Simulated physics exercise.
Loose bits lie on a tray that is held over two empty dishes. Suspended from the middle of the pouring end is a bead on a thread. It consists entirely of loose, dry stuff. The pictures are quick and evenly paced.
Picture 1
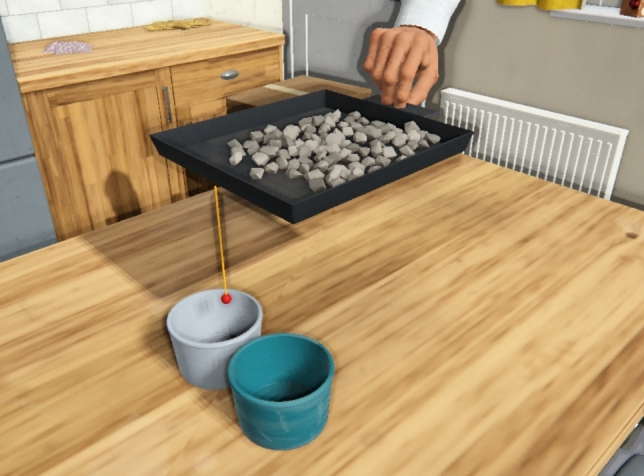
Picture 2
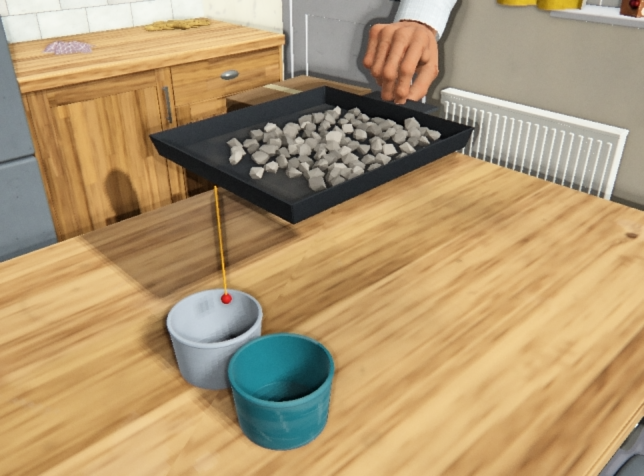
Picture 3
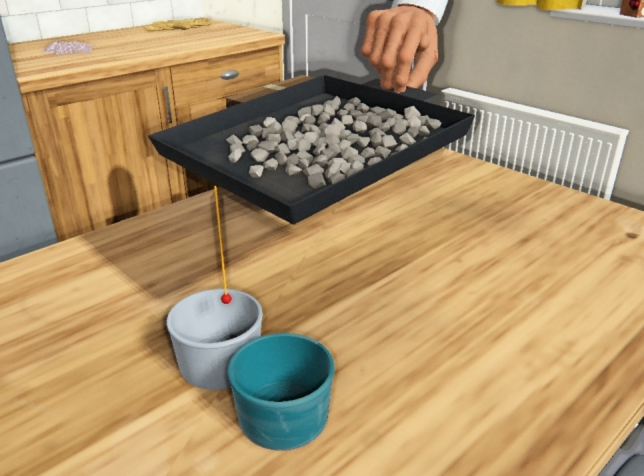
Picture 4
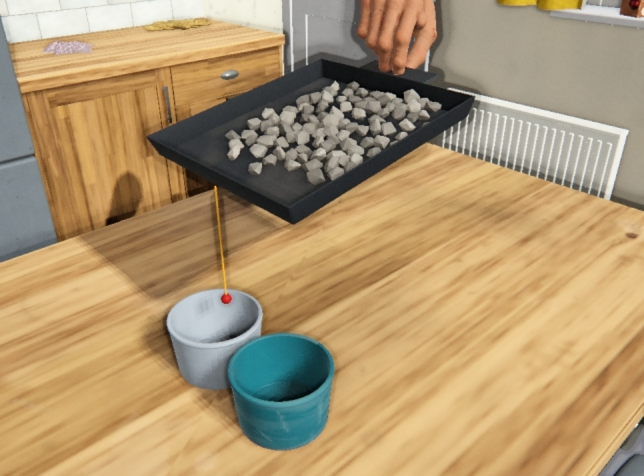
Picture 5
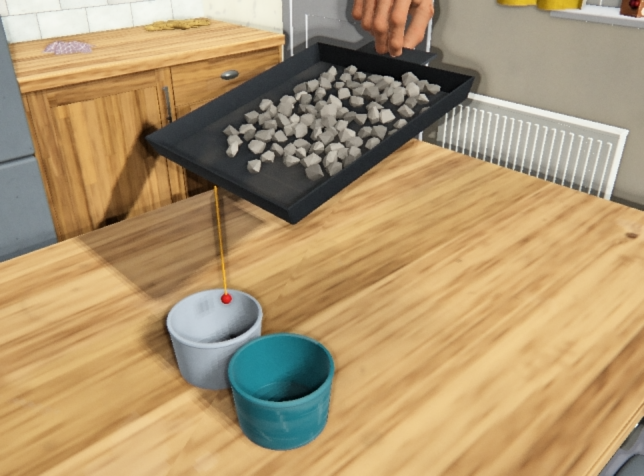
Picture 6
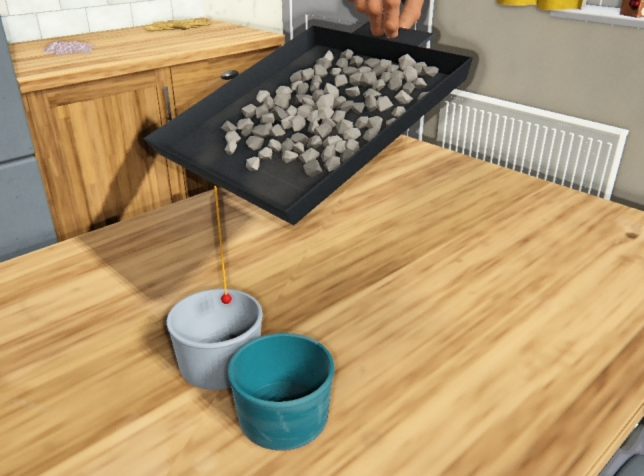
In a kitchen, a hand holds a dark tray of grey gravel level above a pale grey dish and a teal dish on a wooden table, a red bead hanging on a thread beneath it. The hand then raises the tray's far end, slanting it gradually more steeply toward the dishes.
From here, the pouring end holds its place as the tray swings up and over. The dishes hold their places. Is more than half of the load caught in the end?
Looks like most of the load ends up spilled, you see.
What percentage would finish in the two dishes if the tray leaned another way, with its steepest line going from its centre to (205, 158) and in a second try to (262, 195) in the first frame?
Roughly 0 percent, then 80 percent.
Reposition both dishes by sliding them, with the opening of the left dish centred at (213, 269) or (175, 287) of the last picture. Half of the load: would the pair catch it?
First shift, a minority share; second shift, a minority share.
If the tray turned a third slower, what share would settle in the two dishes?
I'd put it at some 20 per cent.
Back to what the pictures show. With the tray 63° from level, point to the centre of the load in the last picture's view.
At about (228, 171).
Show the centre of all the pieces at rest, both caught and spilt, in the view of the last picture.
The centre comes to rest close to (167, 402).
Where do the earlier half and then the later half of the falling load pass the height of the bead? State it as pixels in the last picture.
Roughly (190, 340) first, then roughly (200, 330).
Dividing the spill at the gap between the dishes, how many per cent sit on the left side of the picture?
Left portion: Around 100 %.
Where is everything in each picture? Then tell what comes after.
In the first picture, corners of the pouring end at (157, 135) and (293, 200), level; middle of the load at (328, 146), bits of gravel; left dish at (179, 354); right dish at (243, 412); bead on its thread at (226, 299).
In the second picture, corners of the pouring end at (157, 135) and (293, 200), level; middle of the load at (328, 144).
In the third picture, corners of the pouring end at (156, 135) and (292, 201), tipped barely, level across its low end; middle of the load at (328, 137).
In the fourth picture, corners of the pouring end at (154, 135) and (290, 202), tipped a little, level across its low end; middle of the load at (326, 127).
In the fifth picture, corners of the pouring end at (152, 136) and (288, 203), tipped a little, level across its low end; middle of the load at (324, 117).
In the sixth picture, corners of the pouring end at (151, 137) and (287, 205), tipped clearly, level across its low end; middle of the load at (322, 108); left dish at (179, 354); right dish at (243, 412).
Soon, tray tipped steeply; nearly all on the tray; a small part in the air.
A while on, tray tipped past a quarter turn; about a third on the tray; a small part in the right dish; a small part in the left dish; about a third outside both; about a quarter in the air.
Towards the end, tray tipped past a quarter turn; a small part in the right dish; a small part in the left dish; most outside both.
Finally, tray tipped past a quarter turn; a small part in the right dish; a small part in the left dish; most outside both.
